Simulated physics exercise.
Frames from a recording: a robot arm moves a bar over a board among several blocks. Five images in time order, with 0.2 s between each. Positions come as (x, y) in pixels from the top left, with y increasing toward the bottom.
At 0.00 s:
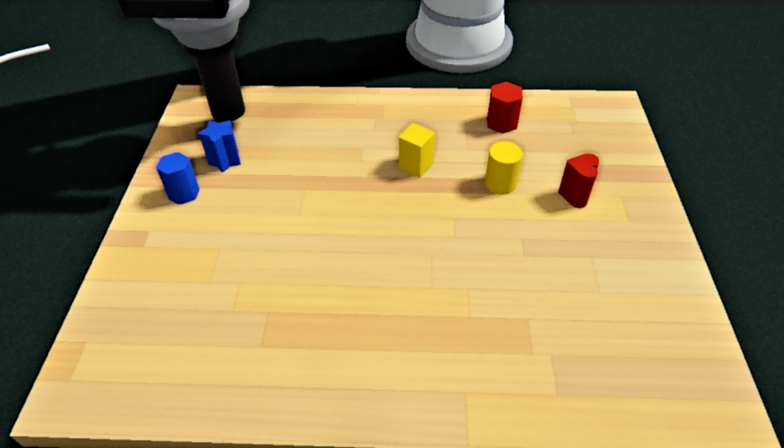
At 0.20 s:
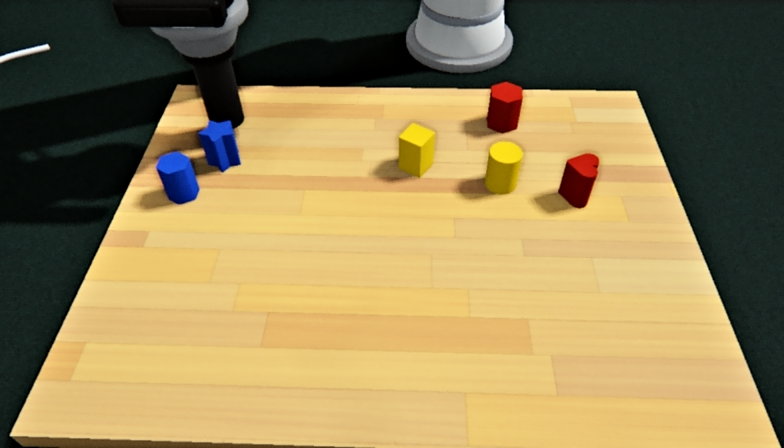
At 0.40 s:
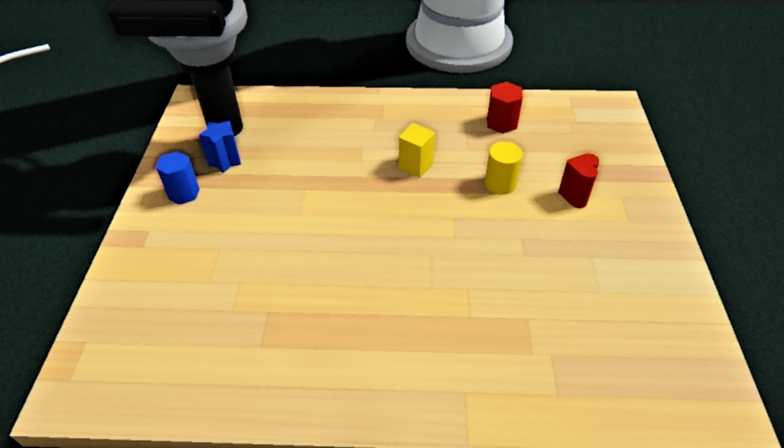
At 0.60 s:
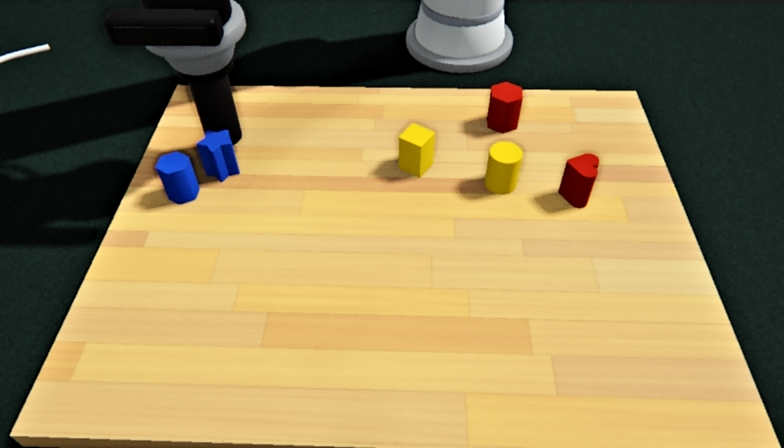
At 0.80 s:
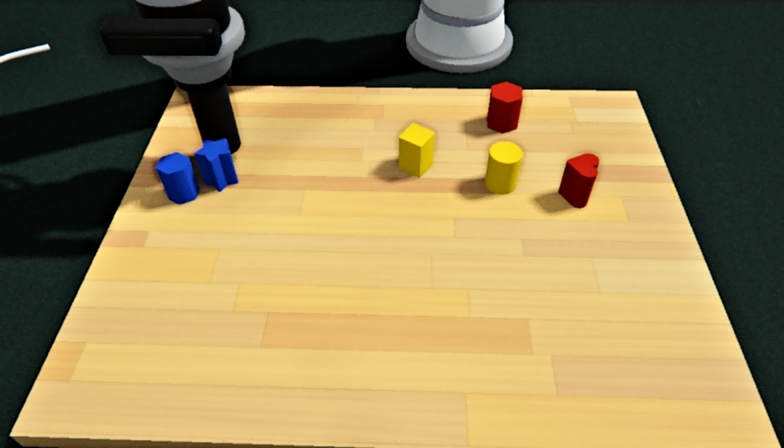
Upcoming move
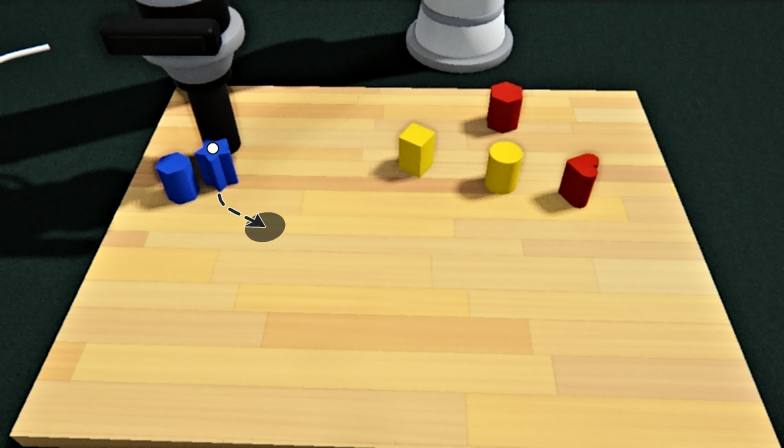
Robot arm lowering a black bar toward the viewer over a wooden board, nudging a blue star beside a blue hexagonal block.
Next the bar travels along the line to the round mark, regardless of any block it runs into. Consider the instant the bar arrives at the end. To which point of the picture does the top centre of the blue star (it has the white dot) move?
Its top face will be centred at roughly (209, 206).
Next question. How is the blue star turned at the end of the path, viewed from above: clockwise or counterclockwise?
Viewed from above: Clockwise.
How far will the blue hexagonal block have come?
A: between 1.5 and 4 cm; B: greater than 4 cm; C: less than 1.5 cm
I'll go with C - less than 1.5 cm.
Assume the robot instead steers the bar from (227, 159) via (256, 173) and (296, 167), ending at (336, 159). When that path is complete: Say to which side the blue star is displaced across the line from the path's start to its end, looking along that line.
The answer is right: Facing from the path's start to its end, that's where the blue star shifts.
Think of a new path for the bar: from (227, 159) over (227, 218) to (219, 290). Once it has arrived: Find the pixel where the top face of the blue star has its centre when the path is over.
By then it is at (194, 292).
Drawn move, from (227, 159) via (220, 186) and (232, 211), ending at (265, 227); the dot is on the blue star.
On the path given first. One third of the way, bar (216, 174); blue star (205, 178).
Two thirds of the way, bar (229, 198); blue star (206, 203), turned 20° clockwise.
At the end, bar (262, 214); blue hexagonal block still; blue star (209, 206), turned 45° clockwise.
